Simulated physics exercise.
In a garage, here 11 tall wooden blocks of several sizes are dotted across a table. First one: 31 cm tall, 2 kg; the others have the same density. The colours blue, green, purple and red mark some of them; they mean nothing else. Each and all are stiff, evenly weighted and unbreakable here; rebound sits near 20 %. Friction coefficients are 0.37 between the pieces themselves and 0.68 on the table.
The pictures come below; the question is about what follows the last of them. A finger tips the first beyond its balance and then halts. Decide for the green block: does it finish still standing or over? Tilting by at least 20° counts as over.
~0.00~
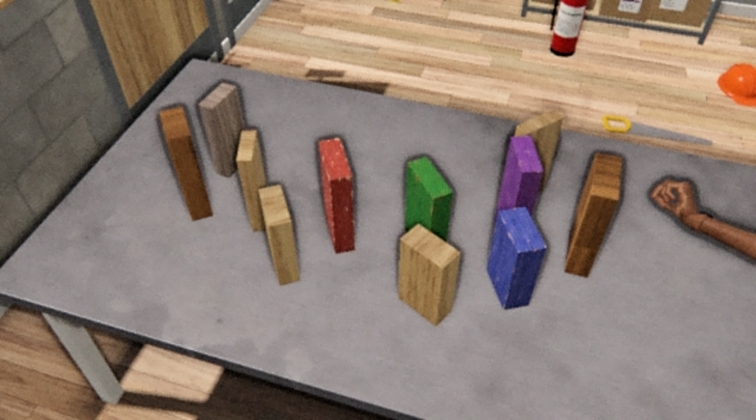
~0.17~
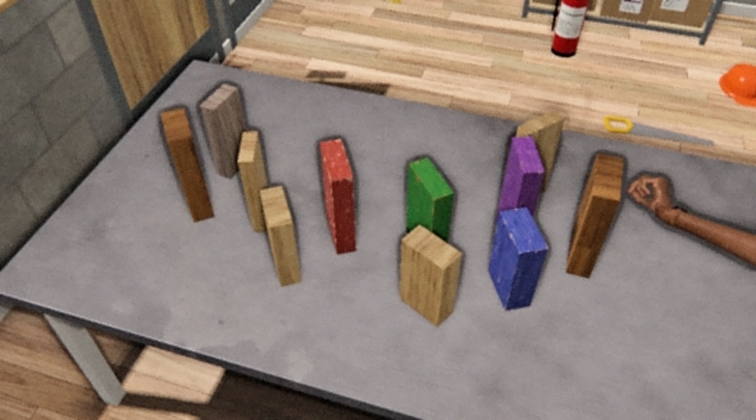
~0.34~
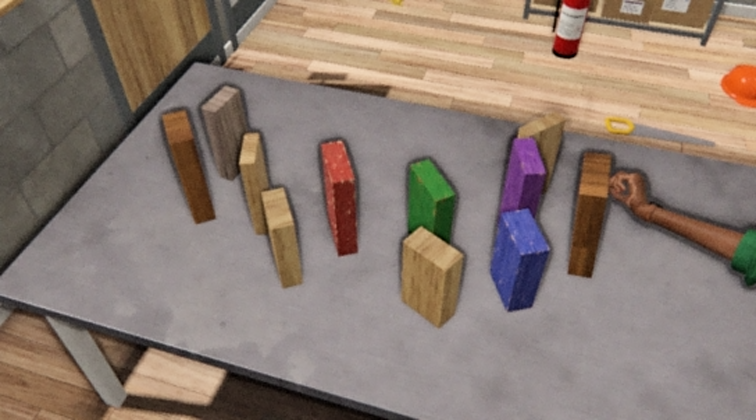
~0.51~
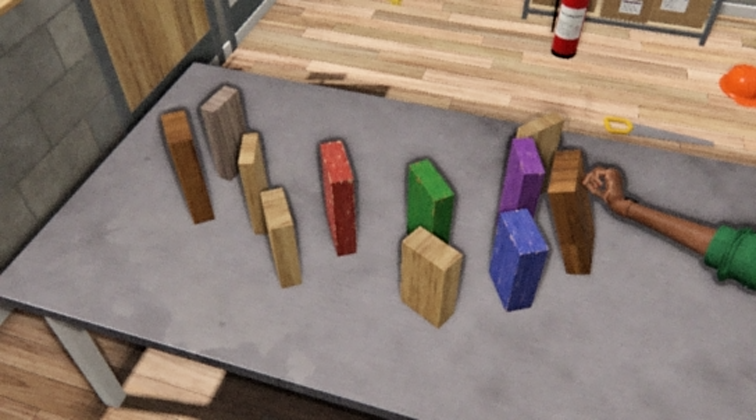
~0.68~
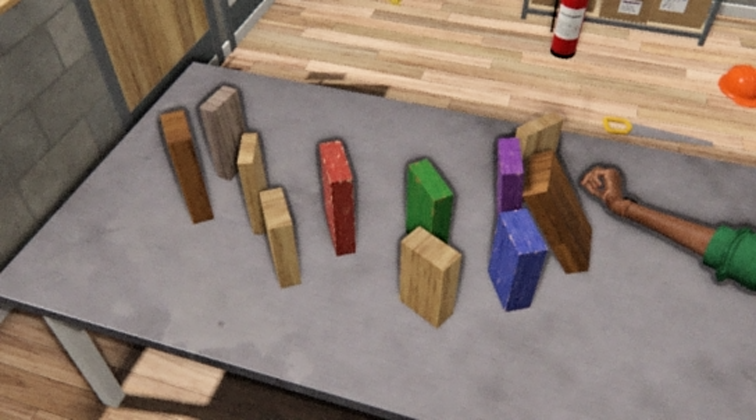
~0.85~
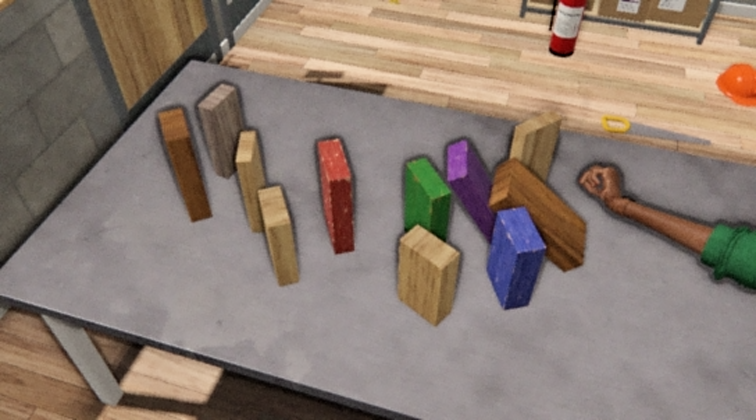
It finishes over.
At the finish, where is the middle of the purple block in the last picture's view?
In the final picture its centre lies roughly at (439, 217).
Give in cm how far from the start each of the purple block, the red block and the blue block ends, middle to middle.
Purple 20, red 20, blue 0.
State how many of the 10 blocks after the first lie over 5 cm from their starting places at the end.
My count gives 6.
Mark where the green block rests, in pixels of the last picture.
Near (375, 265).
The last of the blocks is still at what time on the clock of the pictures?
Near 2.0 s.
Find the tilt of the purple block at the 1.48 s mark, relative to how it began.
Tilt from start: Approx. 90 degrees.
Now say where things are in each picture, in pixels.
In the first frame (each place is the centre of the face we see best), finger (661, 192) 9 cm from the first block; green block (418, 216); red block (343, 218); purple block (507, 199); the others all in place.
Finger (637, 188) 28 mm from the first block; green block (419, 217), in the second frame.
Finger (614, 184) pushing; green block (420, 218); the others all in place, in the third frame.
Finger (592, 179) stopped; green block (419, 218); the others all in place, in the fourth frame.
Finger (591, 179) stopped; green block (419, 218); purple block (499, 201) tilted 7°; one has shifted, in the fifth frame.
Finger (589, 178) stopped; green block (417, 216); red block (343, 219); 1 of the 10 other blocks over, in the sixth frame.
By 0.96 s, 1 of the 10 other blocks over; green block tilted 18°; purple block tilted 48°.
By 1.16 s, 3 of the 10 other blocks over; green block lying flat; purple block lying flat.
By 1.48 s, 5 of the 10 other blocks over; green block lying flat; purple block lying flat.
By 1.80 s, 6 of the 10 other blocks over; green block lying flat; purple block lying flat.
When it is over (2.2 s), 6 of the 10 other blocks over; green block lying flat; purple block lying flat; red block lying flat. Four left standing. In pixels of the last frame, middles, green block near (375, 265), purple block near (439, 217).
